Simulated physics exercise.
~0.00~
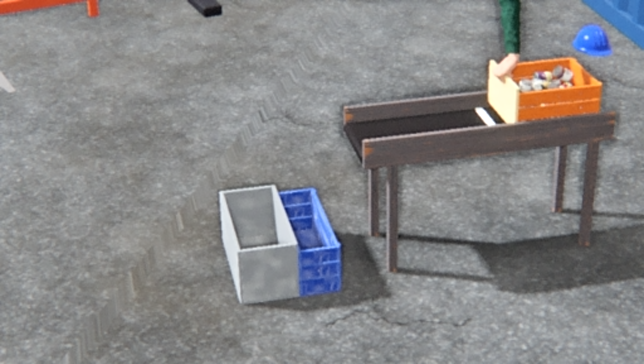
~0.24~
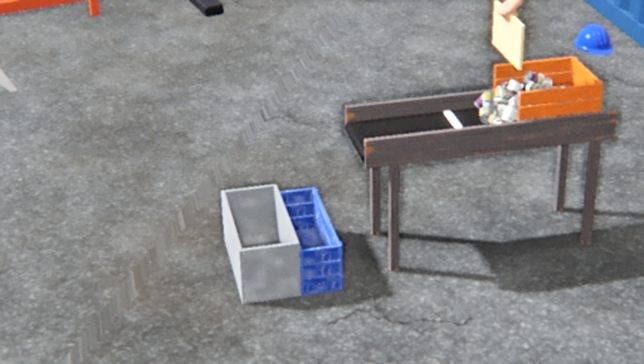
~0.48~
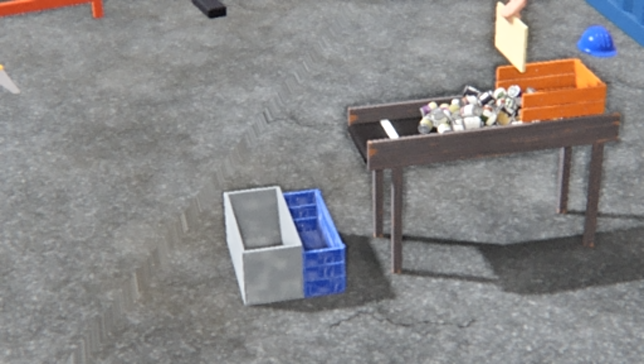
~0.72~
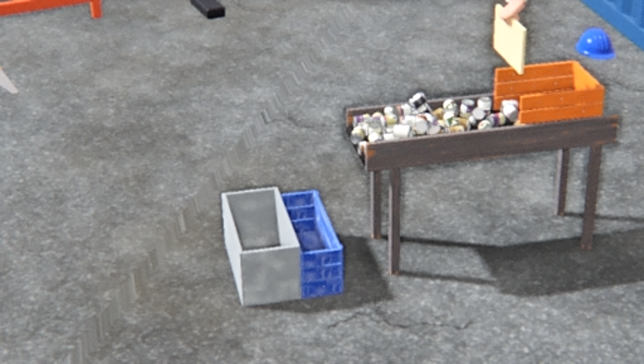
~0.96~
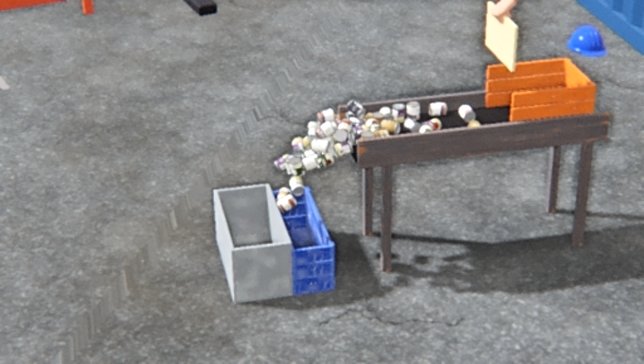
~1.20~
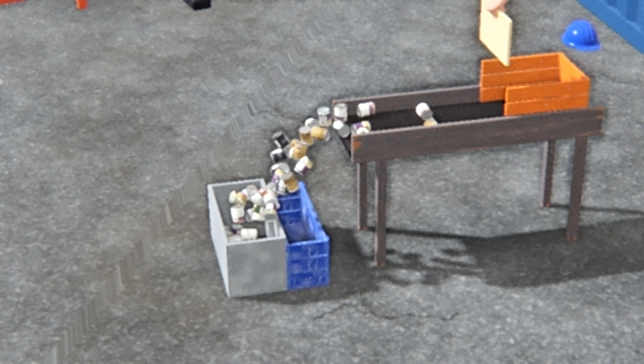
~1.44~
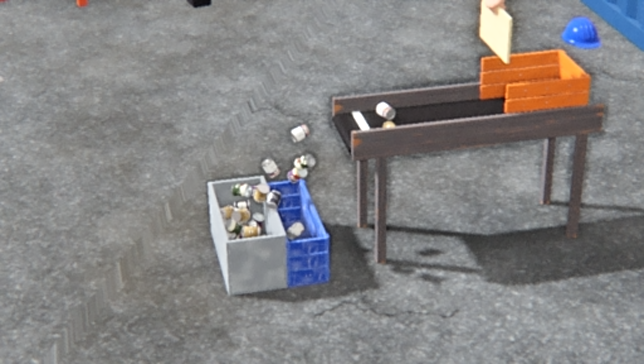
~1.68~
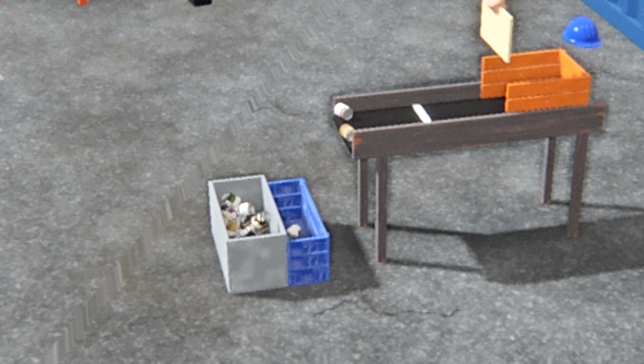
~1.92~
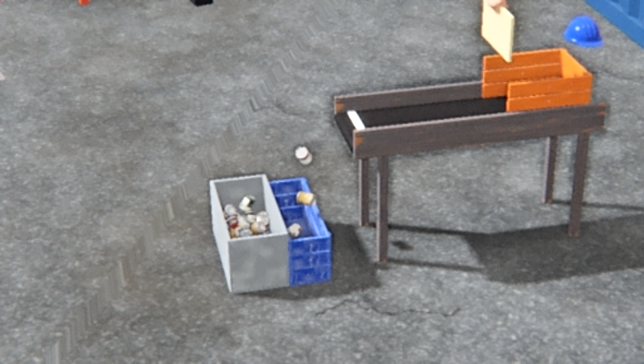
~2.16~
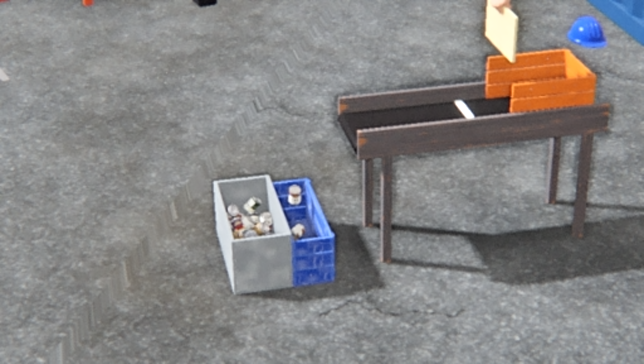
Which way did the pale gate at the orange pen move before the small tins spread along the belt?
The gate moved up, raised by a hand, and it stayed held above the belt.
